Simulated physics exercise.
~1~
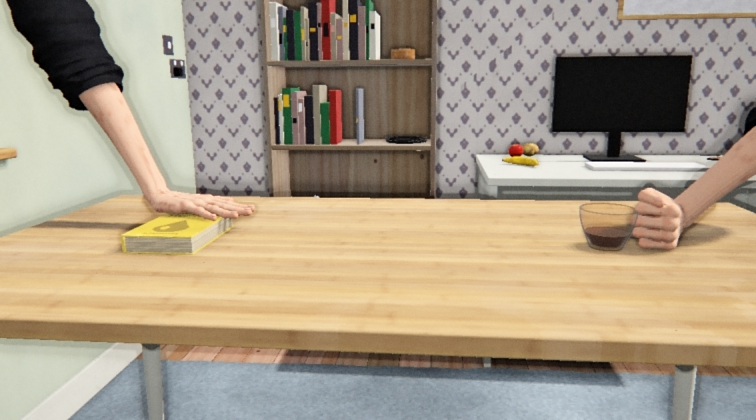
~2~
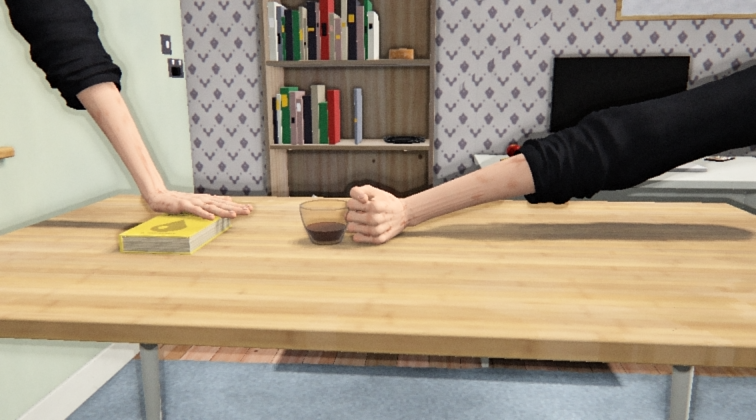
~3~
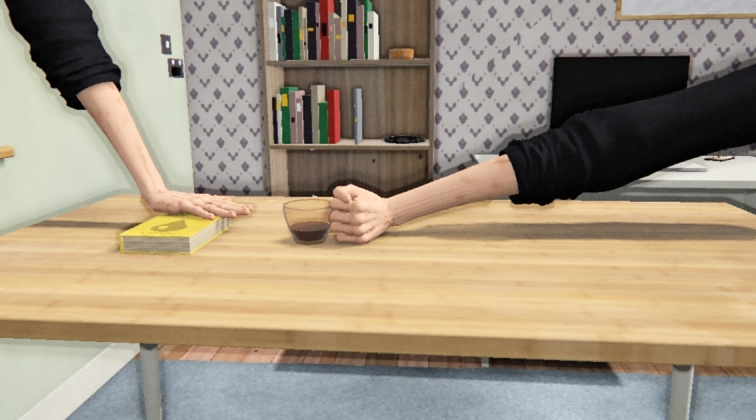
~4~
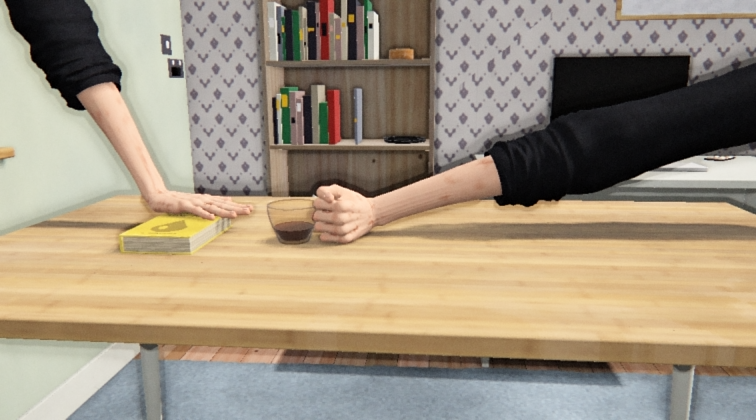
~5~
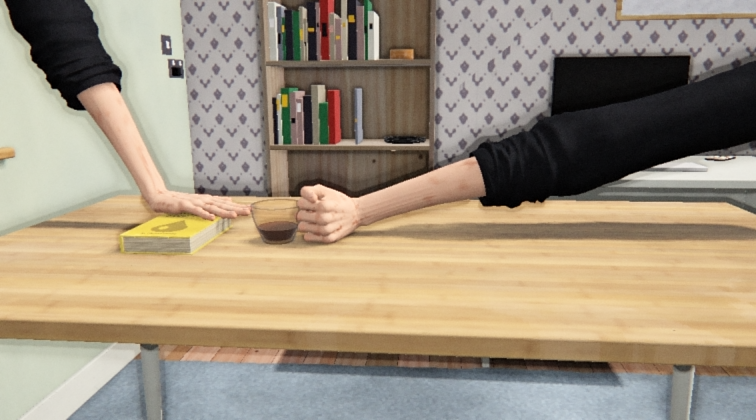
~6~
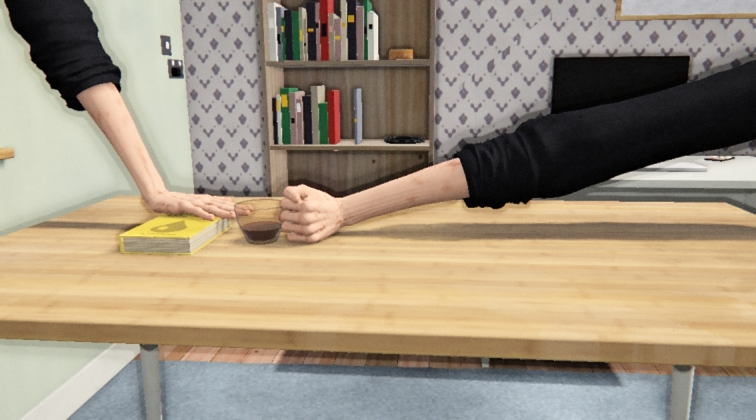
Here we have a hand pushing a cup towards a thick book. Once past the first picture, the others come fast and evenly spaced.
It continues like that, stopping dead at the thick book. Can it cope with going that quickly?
Yes, it keeps everything in.
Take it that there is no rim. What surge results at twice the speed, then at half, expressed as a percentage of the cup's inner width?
In order, 55 % and 15 %.
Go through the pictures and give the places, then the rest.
The first picture shows at rest; cup (607, 226) about a third full; thick book (183, 231).
The second picture shows under way; cup about a third full, surface at (326, 228).
The third picture shows a step of some 15 px; cup (309, 221) about a third full.
The fourth picture shows a step of some 15 px; cup about a third full, surface at (294, 227).
The fifth picture shows a step of some 15 px; cup (277, 221) about a third full.
The sixth picture shows a step of some 15 px; cup about a third full, surface at (262, 227); thick book (181, 231).
A moment on, the cup meets the thick book.
Further on, the cocoa surges up the wall; the wave climbs under half way to the rim.
When it is over, the cup stands at the thick book; all is still inside.
